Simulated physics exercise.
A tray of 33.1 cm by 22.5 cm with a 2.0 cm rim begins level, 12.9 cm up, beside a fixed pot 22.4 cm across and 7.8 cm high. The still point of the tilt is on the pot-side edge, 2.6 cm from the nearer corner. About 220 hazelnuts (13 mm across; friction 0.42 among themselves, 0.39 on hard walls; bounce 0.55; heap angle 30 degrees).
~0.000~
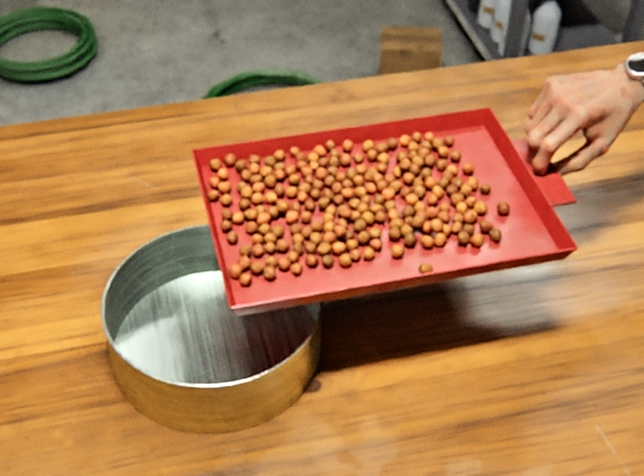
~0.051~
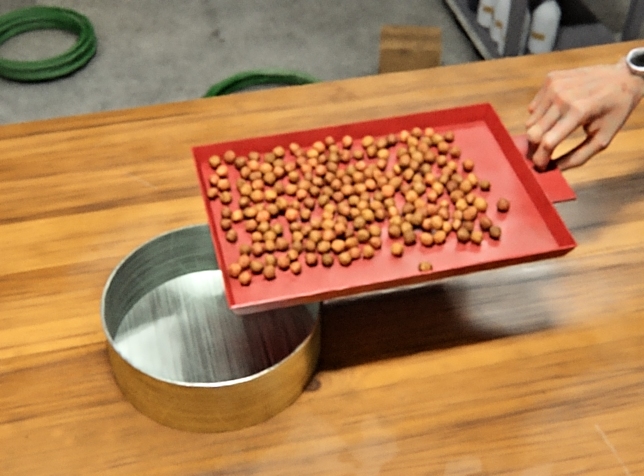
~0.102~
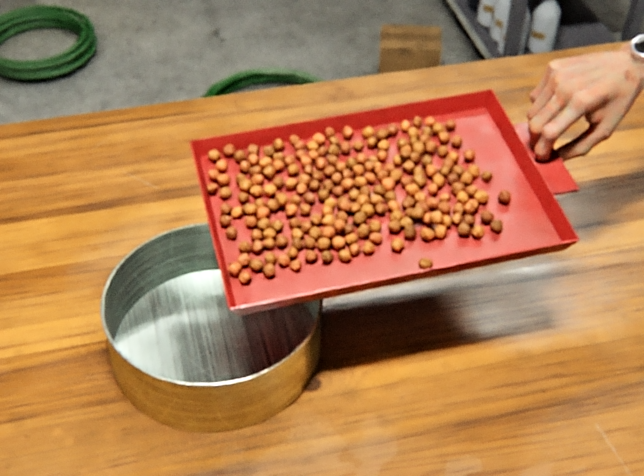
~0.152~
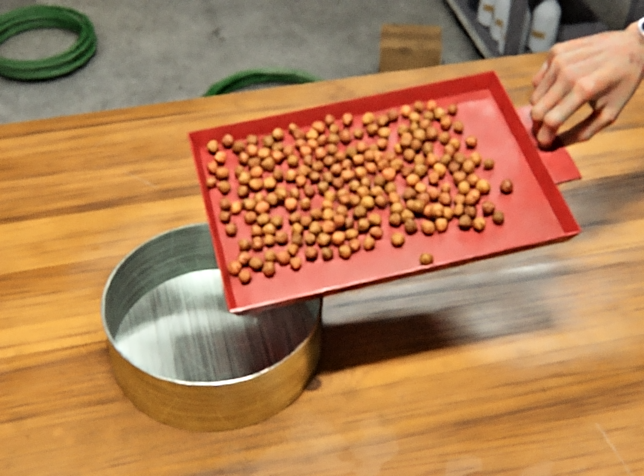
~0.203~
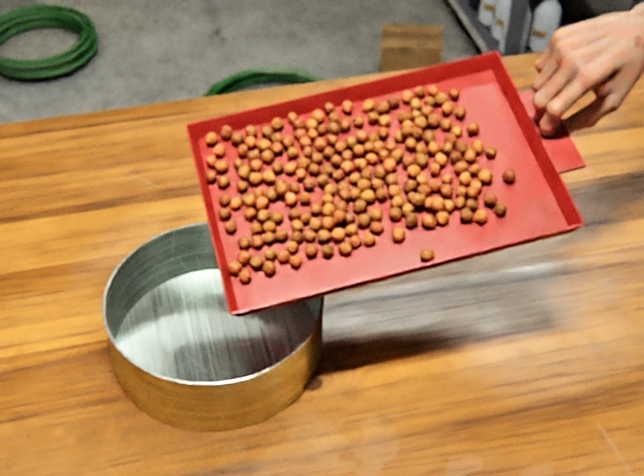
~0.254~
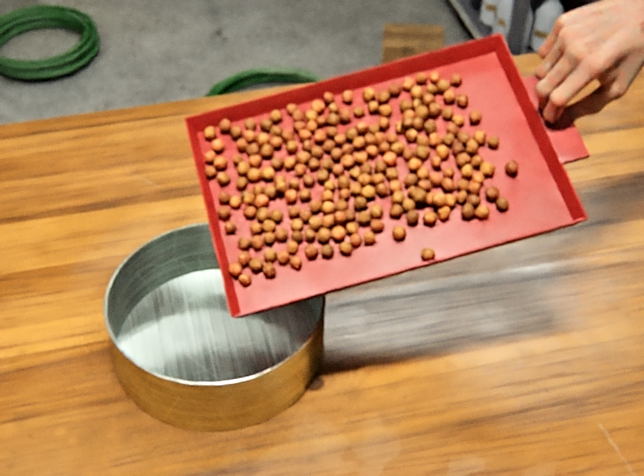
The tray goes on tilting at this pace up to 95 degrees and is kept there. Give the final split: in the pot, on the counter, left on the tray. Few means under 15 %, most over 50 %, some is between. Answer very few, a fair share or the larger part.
Pot: A fair share, counter: The larger part, tray: Very few.
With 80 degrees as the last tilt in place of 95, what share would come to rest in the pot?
It would be near 45 per cent.
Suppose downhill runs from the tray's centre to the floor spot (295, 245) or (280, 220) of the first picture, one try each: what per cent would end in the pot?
About 80 and 70 per cent.
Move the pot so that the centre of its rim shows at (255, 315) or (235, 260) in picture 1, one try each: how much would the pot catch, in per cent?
Some 75 and 0 per cent.
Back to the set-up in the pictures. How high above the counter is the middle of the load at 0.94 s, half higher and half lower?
Roughly 10 cm.
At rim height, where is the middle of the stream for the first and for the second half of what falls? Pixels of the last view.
At about (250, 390), then at (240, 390).
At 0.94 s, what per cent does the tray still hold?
Some 45 per cent of the load.
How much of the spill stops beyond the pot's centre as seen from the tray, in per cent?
Some 60 per cent.
After 0.66 s, tilt 55 degrees; the tray holds 95 %, the pot 0 %.
After 0.94 s, tilt 80 degrees; the tray holds 45 %, the pot 15 %.
Then, at 1.31 s, tilt 95 degrees; the tray holds 0 %, the pot 40 %.
In the end, at 2.1 s, pot 40 %, counter 60 %, tray 0 %.
